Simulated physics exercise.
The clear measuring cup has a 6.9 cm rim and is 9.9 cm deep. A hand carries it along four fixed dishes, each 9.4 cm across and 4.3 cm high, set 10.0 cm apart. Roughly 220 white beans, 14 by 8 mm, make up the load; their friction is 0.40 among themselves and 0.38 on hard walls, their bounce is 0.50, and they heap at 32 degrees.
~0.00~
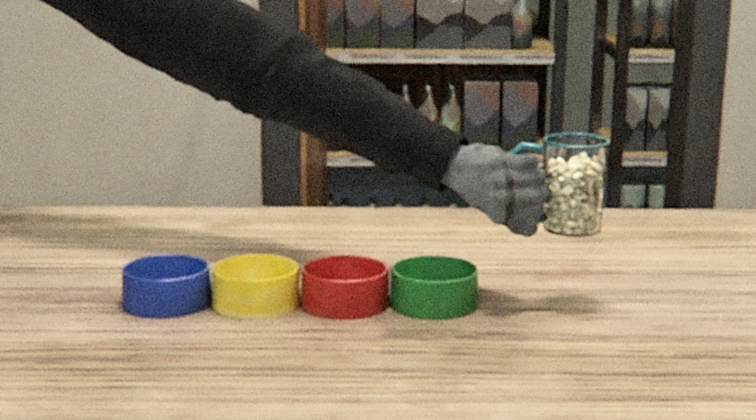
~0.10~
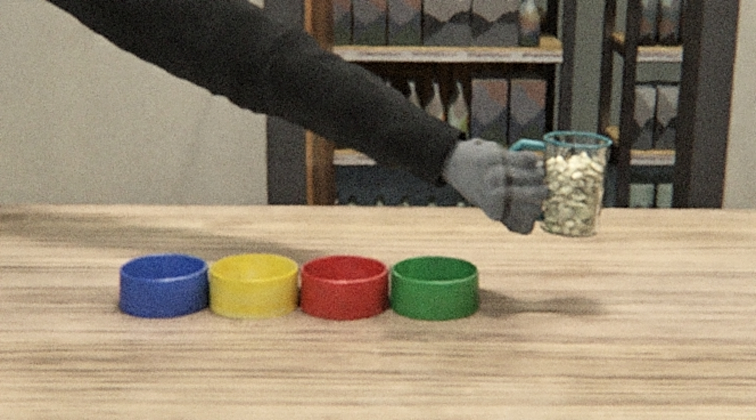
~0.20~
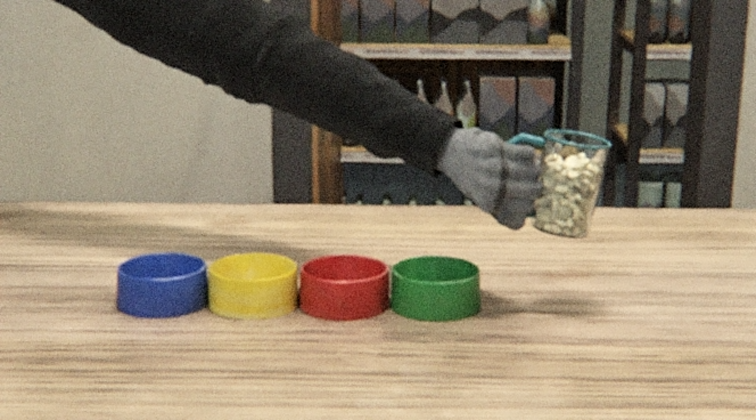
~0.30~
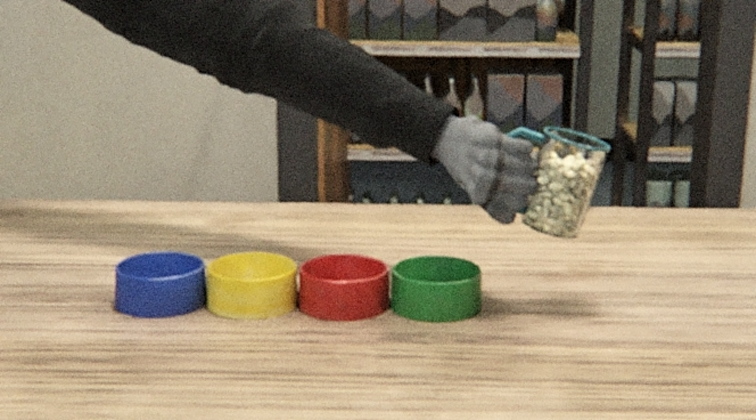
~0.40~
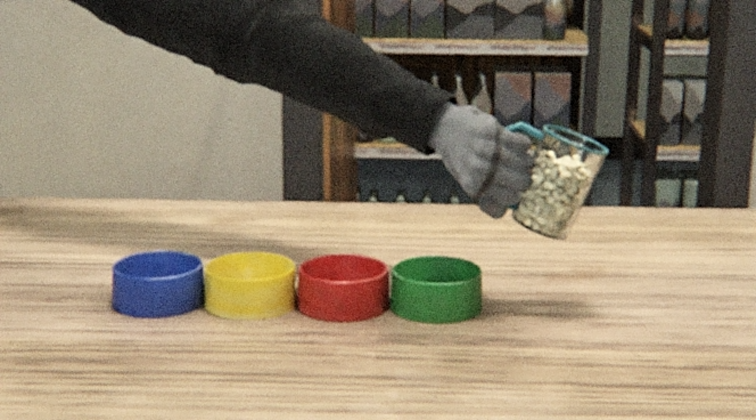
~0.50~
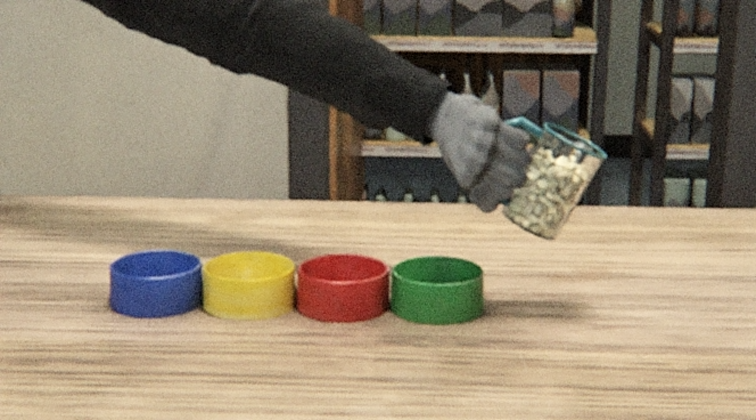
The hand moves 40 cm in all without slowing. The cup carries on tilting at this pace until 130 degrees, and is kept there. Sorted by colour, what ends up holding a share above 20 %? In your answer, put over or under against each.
Red dish - under; blue dish - under; green dish - over; yellow dish - under; counter - over.
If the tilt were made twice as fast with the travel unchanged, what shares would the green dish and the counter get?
Green 0; counter 100.
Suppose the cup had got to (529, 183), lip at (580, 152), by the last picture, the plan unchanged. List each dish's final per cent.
Red 80; blue 0; green 0; yellow 10.
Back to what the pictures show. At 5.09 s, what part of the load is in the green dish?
Estimate to date: Some 70 %.
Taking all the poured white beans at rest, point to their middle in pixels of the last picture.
Centre at rest, approx.: (456, 298) px.
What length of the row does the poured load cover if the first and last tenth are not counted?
Length: About 13 cm.
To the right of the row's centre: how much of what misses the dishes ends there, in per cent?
Fraction on that side: Around 100 %.
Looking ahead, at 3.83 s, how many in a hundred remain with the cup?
0 %.
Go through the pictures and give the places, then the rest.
In the first picture, cup at (574, 185), tilt 0 degrees, lip at (608, 141), moved 0.0 cm; middle of the pieces at (575, 193); green dish at (435, 269); red dish at (345, 268); yellow dish at (255, 268); blue dish at (166, 267).
In the second picture, cup at (573, 185), tilt 2 degrees, lip at (609, 142), moved 0.3 cm; middle of the pieces at (573, 193).
In the third picture, cup at (569, 184), tilt 8 degrees, lip at (609, 144), moved 1.1 cm; middle of the pieces at (568, 193).
In the fourth picture, cup at (563, 184), tilt 14 degrees, lip at (608, 147), moved 2.0 cm; middle of the pieces at (561, 192).
In the fifth picture, cup at (557, 183), tilt 20 degrees, lip at (607, 151), moved 2.8 cm; middle of the pieces at (555, 192).
In the sixth picture, cup at (552, 183), tilt 26 degrees, lip at (605, 156), moved 3.6 cm; middle of the pieces at (548, 191); green dish at (438, 270); red dish at (343, 268); yellow dish at (249, 266); blue dish at (156, 264). Its pace works out near 60 degrees a second; the hand travels 8 cm a second.
After 2.49 s, tilt 130 degrees; cup holds 0 %, green 70 %.
After 3.83 s, tilt 130 degrees; cup holds 0 %, green 70 %.
Then, at 5.09 s, tilt 130 degrees; cup holds 0 %, green 70 %.
In the end, at 5.4 s, red 0 %, blue 0 %, green 70 %, yellow 0 %, counter 30 %.
